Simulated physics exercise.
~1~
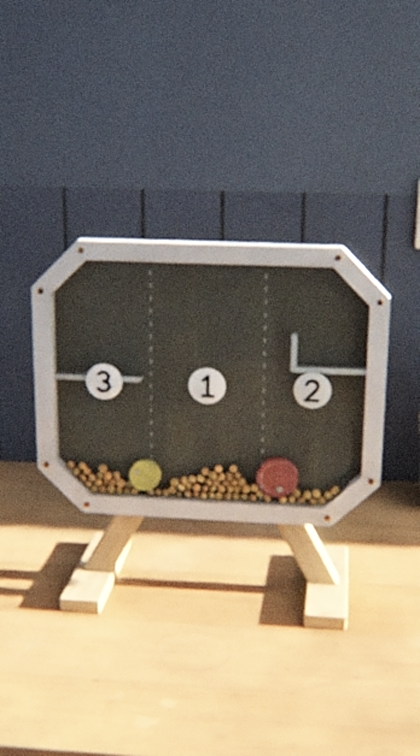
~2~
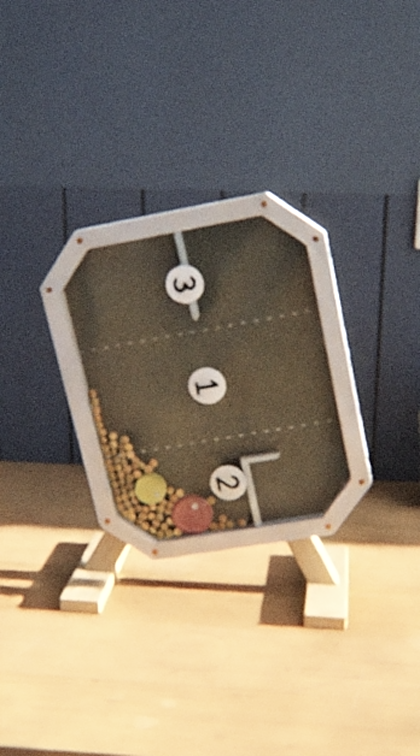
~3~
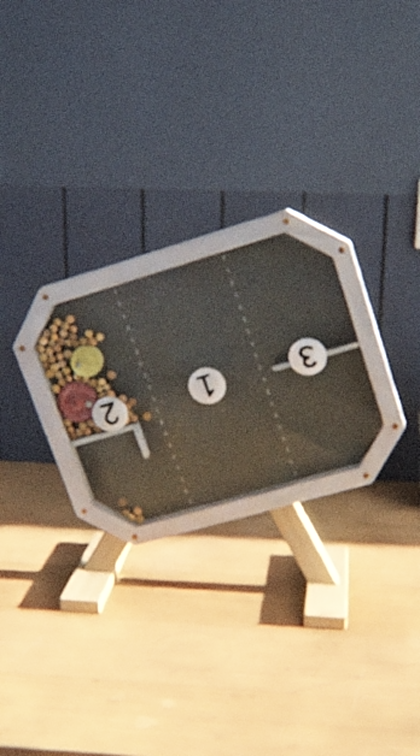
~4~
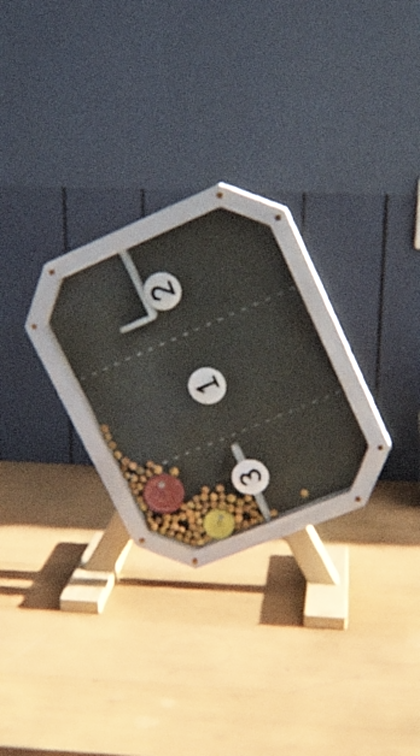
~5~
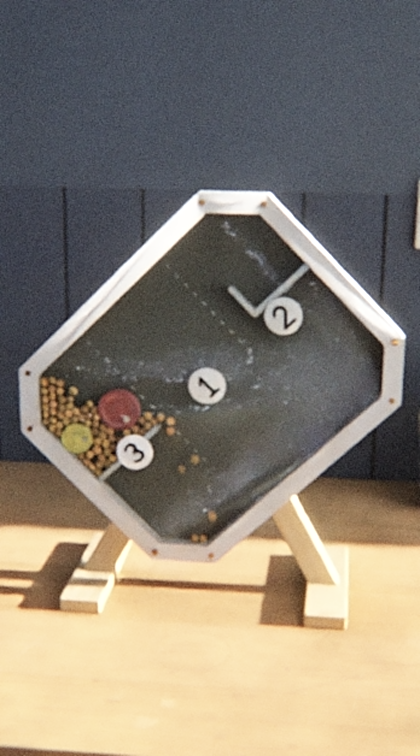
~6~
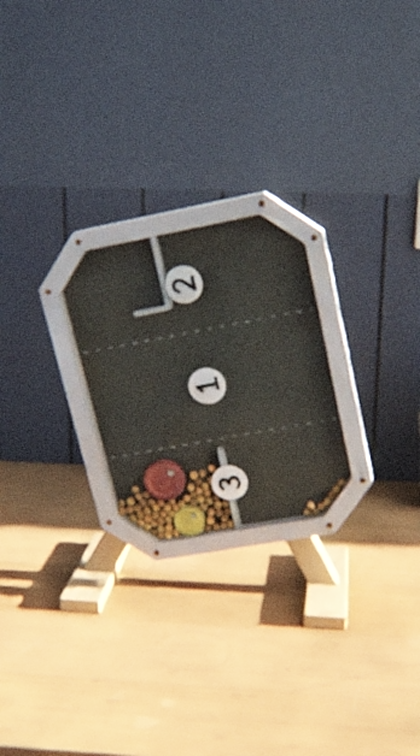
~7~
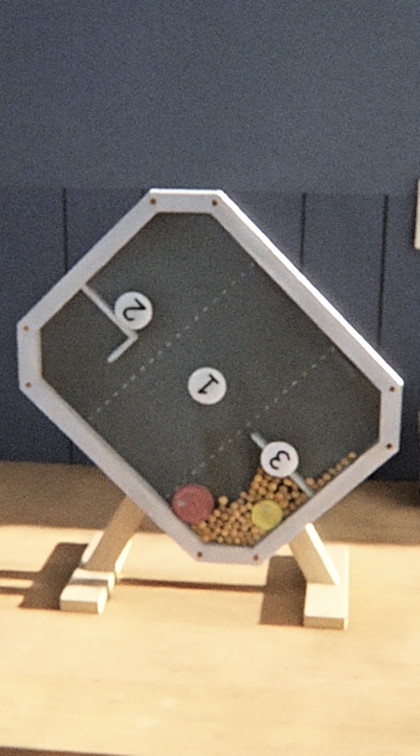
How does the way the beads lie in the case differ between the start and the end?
At the start the beads are spread along the bottom of the level case, across all three strips. At the end they are gathered in a heap farther to the right, in strip three at the lower right of the tilted case.
